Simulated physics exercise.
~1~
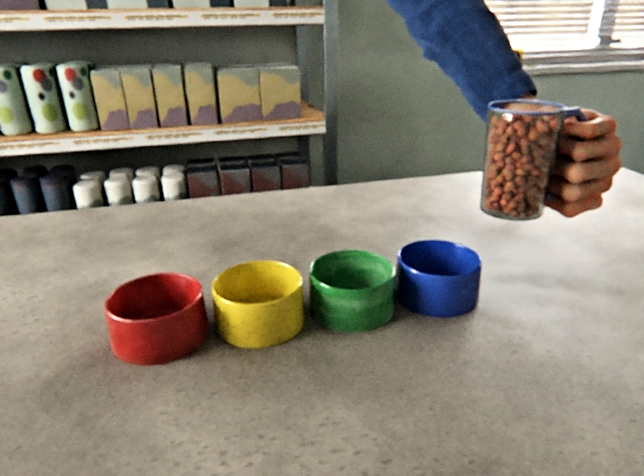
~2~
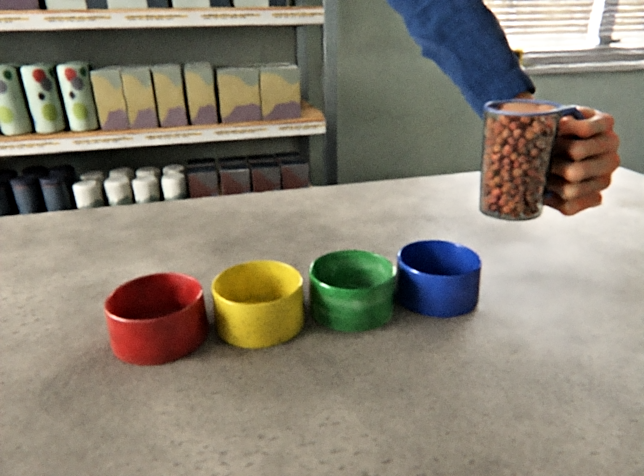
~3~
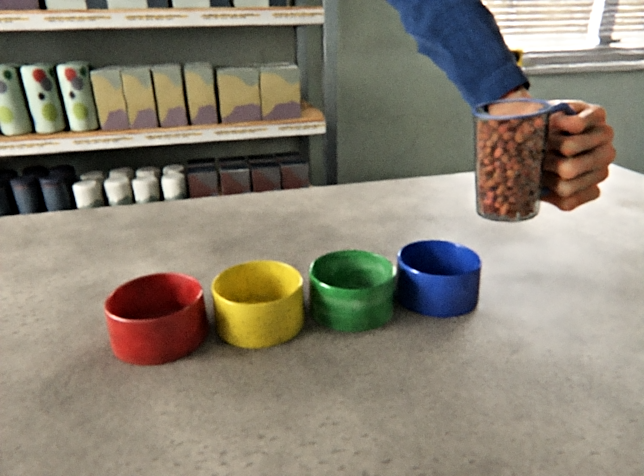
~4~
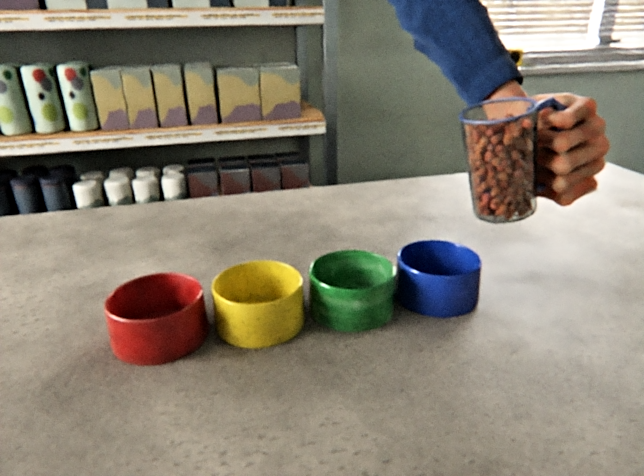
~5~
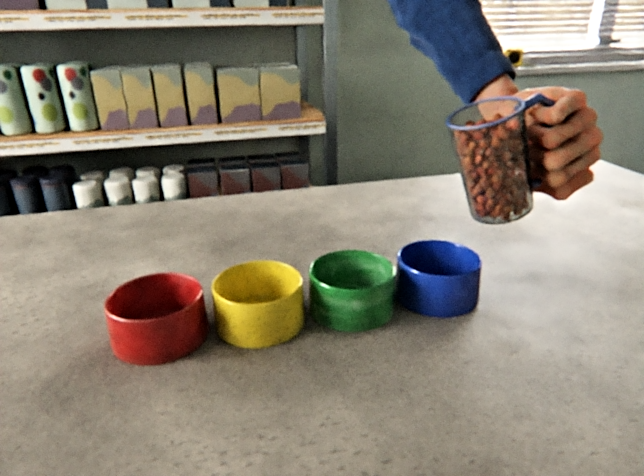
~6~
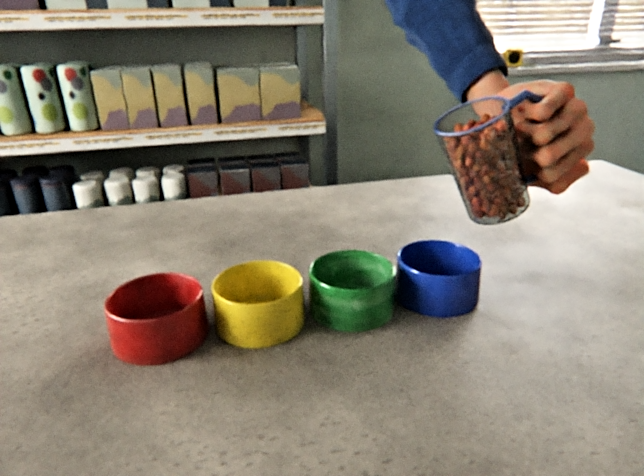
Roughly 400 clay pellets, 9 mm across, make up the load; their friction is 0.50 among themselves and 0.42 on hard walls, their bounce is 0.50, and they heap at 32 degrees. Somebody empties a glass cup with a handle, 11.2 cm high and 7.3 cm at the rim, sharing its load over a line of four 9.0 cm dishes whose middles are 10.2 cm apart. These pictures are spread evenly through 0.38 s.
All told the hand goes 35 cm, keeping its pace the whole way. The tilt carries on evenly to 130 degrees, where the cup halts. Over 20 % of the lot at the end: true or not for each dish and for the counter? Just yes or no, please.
In short: Red dish no, blue dish no, green dish no, yellow dish yes, counter no.
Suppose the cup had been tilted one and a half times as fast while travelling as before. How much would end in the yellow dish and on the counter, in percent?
Shares: Yellow at 10; counter at 20.
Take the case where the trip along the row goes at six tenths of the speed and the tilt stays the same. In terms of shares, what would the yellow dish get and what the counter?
Result - yellow dish: 0; counter: 10.
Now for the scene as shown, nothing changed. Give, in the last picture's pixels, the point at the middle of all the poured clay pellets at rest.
Roughly (258, 299).
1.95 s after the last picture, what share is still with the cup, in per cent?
Roughly 0 per cent, give or take.
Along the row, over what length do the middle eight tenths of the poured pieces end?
Roughly 7 cm.
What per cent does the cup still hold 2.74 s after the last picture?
About 0 percent.
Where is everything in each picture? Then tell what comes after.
The first picture shows cup at (518, 161), tilt 0 degrees, lip at (495, 109), moved 0.0 cm; middle of the pieces at (513, 168); blue dish at (439, 257); green dish at (352, 269); yellow dish at (257, 282); red dish at (154, 295).
The second picture shows cup at (516, 161), tilt 2 degrees, lip at (490, 111), moved 0.3 cm; middle of the pieces at (511, 169).
The third picture shows cup at (509, 161), tilt 7 degrees, lip at (478, 115), moved 1.1 cm; middle of the pieces at (505, 169).
The fourth picture shows cup at (501, 162), tilt 13 degrees, lip at (465, 121), moved 2.1 cm; middle of the pieces at (498, 170).
The fifth picture shows cup at (493, 163), tilt 19 degrees, lip at (452, 127), moved 3.0 cm; middle of the pieces at (491, 171).
The sixth picture shows cup at (485, 163), tilt 24 degrees, lip at (439, 133), moved 3.9 cm; middle of the pieces at (484, 171); blue dish at (439, 257); green dish at (352, 269); yellow dish at (257, 282); red dish at (154, 295).
Then, 1.17 s after the last picture, tilt 114 degrees; cup holds 80 %, yellow 10 %.
Then, 1.95 s after the last picture, tilt 130 degrees; cup holds 0 %, green 5 %, yellow 85 %.
Then, 2.74 s after the last picture, tilt 130 degrees; cup holds 0 %, green 5 %, yellow 85 %.
In the end, red 0 %, blue 0 %, green 5 %, yellow 85 %, counter 10 %.
